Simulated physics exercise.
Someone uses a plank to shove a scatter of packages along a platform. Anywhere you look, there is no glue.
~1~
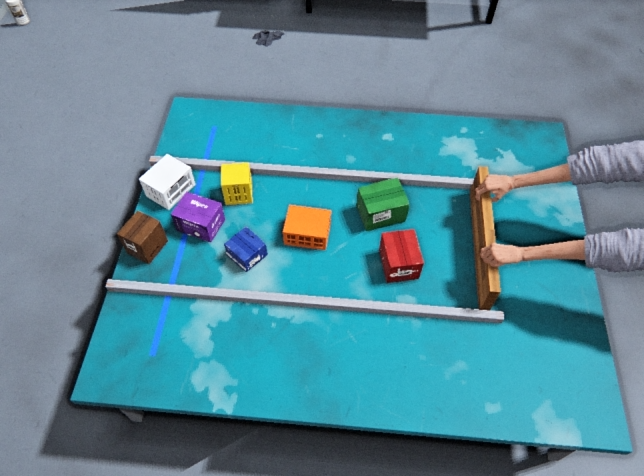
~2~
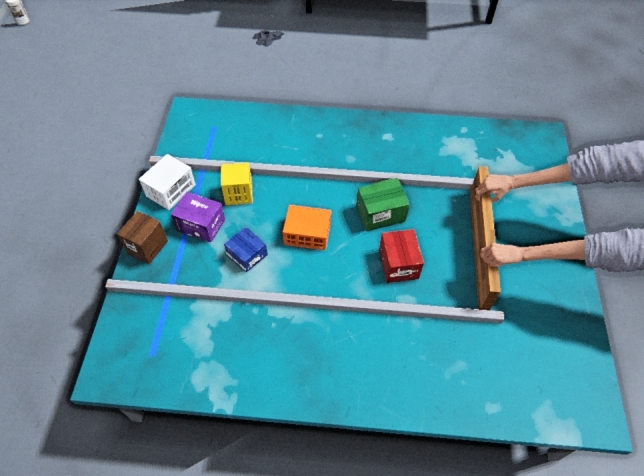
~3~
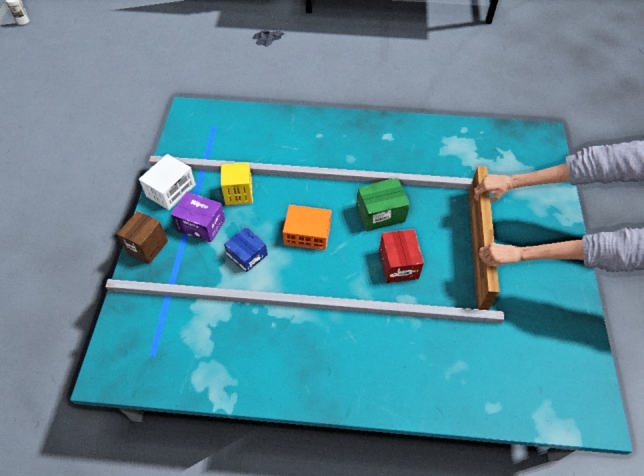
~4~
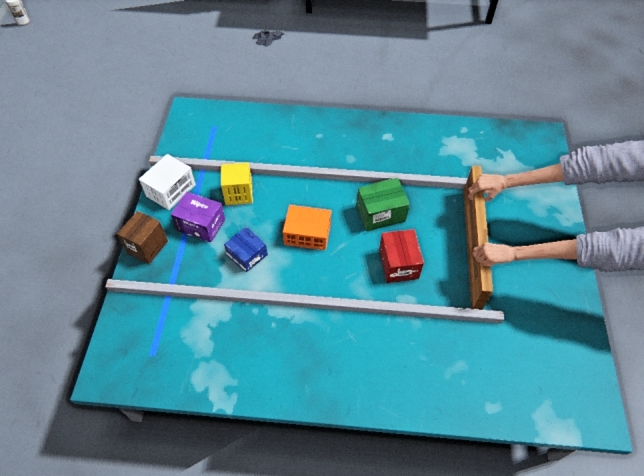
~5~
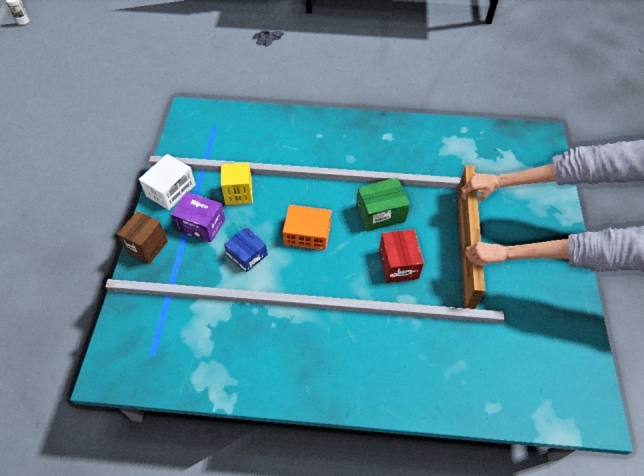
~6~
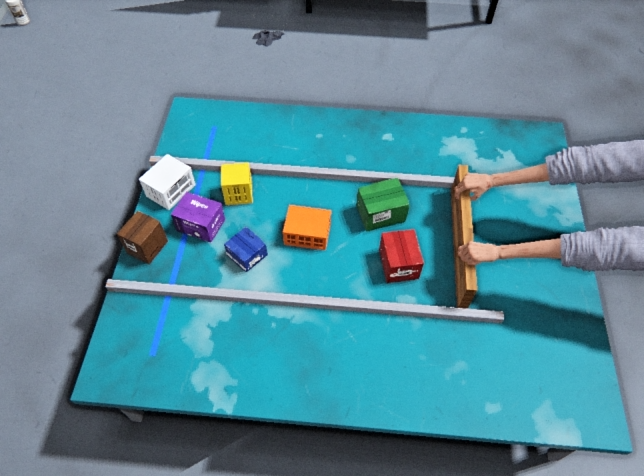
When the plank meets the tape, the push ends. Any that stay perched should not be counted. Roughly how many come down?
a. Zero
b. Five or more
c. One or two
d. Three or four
d, three or four.
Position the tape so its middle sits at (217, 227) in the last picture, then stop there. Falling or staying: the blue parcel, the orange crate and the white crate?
The blue parcel keeps its spot, while the orange crate keeps its spot and the white crate goes down.
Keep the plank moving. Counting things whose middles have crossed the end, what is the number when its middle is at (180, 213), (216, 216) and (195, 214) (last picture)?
Past the end: 4, 2 and 3.
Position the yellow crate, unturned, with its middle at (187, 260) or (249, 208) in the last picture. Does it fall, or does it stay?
Place by place, it stays put; slips off.
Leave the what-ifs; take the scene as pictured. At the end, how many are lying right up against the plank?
Number in contact with it: 2.
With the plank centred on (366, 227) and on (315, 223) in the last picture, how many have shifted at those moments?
Tally: First 2; then 3.
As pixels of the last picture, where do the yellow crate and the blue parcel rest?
(142, 174), and the other (130, 248).
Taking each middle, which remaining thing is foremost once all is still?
That's the yellow crate.
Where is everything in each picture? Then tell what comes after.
Brown parcel (143, 238); white crate (168, 182); purple box (199, 217); plank (484, 236); tape (188, 225), in the first picture.
White crate (168, 182); red parcel (401, 256), in the second picture.
Purple box (199, 217); blue parcel (246, 250), in the third picture.
Brown parcel (143, 238); orange crate (307, 228), in the fourth picture.
White crate (168, 182); plank (470, 235), in the fifth picture.
Brown parcel (143, 238); white crate (168, 182); purple box (199, 217); plank (463, 235); tape (188, 225), in the sixth picture.
A little later, none off yet; brown parcel at rest near (143, 238); white crate at rest near (168, 182); purple box at rest near (199, 217).
When it is over, the number that fall off is three or four; down, purple box, white crate and brown parcel.
